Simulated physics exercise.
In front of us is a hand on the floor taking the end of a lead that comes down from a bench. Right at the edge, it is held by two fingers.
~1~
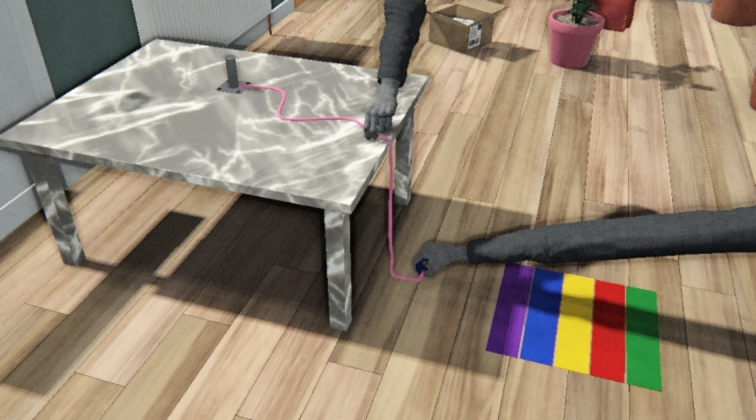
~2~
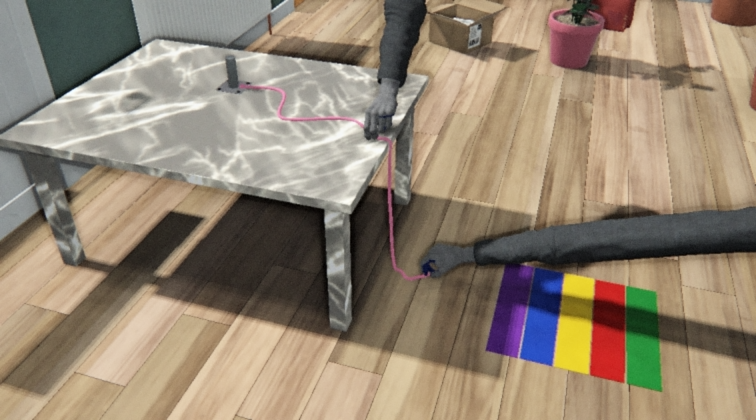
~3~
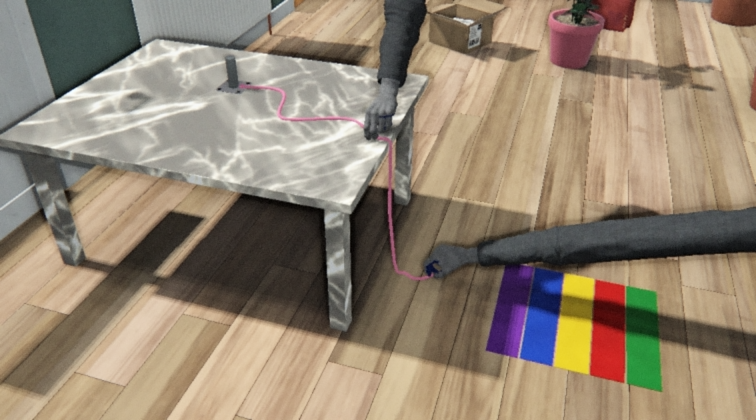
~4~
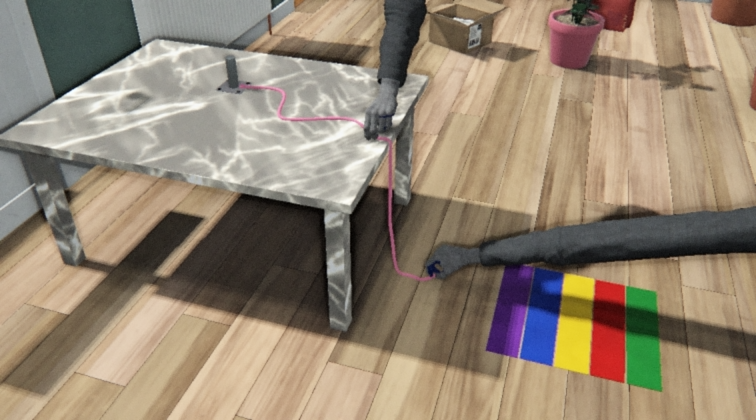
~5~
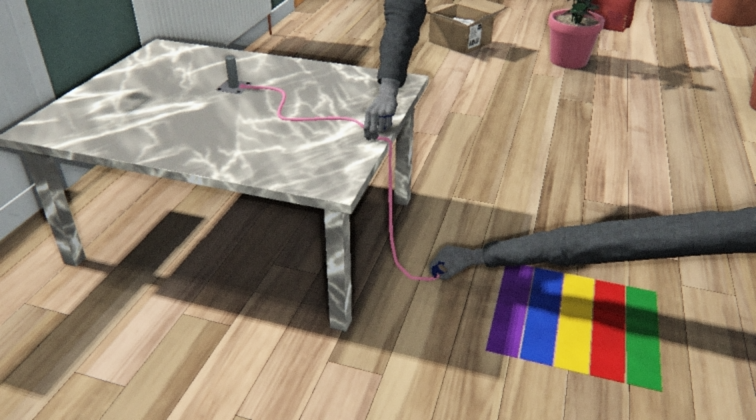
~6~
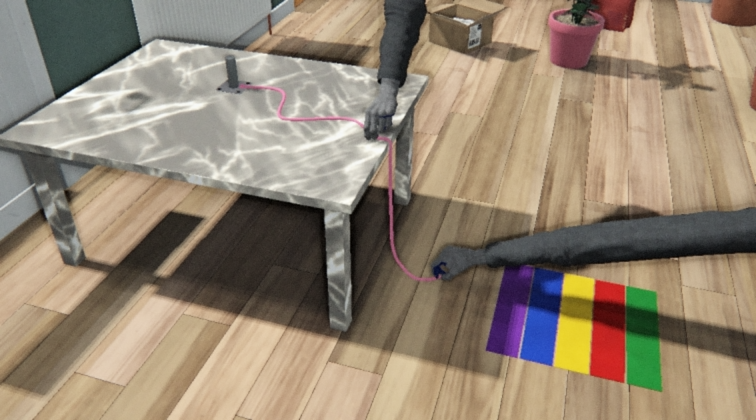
A grey hand on the floor, its arm reaching in from the right, slides the end of a pink lead slightly to the right, while a second hand stays pressed at the table's edge. The view looks down from a fixed spot onto a plank-floored room. A grey marbled table stands left, a striped purple, blue, yellow, red and green patch lies right, and a box and pink pot sit behind.
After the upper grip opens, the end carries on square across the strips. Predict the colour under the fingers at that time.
The yellow one.
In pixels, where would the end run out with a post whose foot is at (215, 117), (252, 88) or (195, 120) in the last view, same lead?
In order, the pixels are (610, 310), (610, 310) and (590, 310).
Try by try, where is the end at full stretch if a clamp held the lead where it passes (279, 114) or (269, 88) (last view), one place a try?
(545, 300) and (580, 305).
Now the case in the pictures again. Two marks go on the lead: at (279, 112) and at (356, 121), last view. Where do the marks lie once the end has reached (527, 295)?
First mark (314, 108), second mark (390, 131).
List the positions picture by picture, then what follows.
In the first picture, end (423, 273); purple (505, 336); blue (539, 344); yellow (573, 351); red (608, 359); green (644, 368).
In the second picture, end (429, 274); lead through (271, 89) (279, 114) (344, 119) (389, 144) (390, 203) (393, 258).
In the third picture, end (433, 275).
In the fourth picture, end (434, 275); lead through (271, 89) (279, 114) (344, 119) (389, 144) (390, 203) (394, 259).
In the fifth picture, end (438, 276).
In the sixth picture, end (440, 276); lead through (271, 89) (279, 114) (344, 119) (389, 144) (391, 203) (396, 259).
Soon after, end near (527, 295); over purple.
Then, end near (563, 302); over yellow.
At full stretch, end near (584, 307); over yellow. The end stops over the yellow strip.
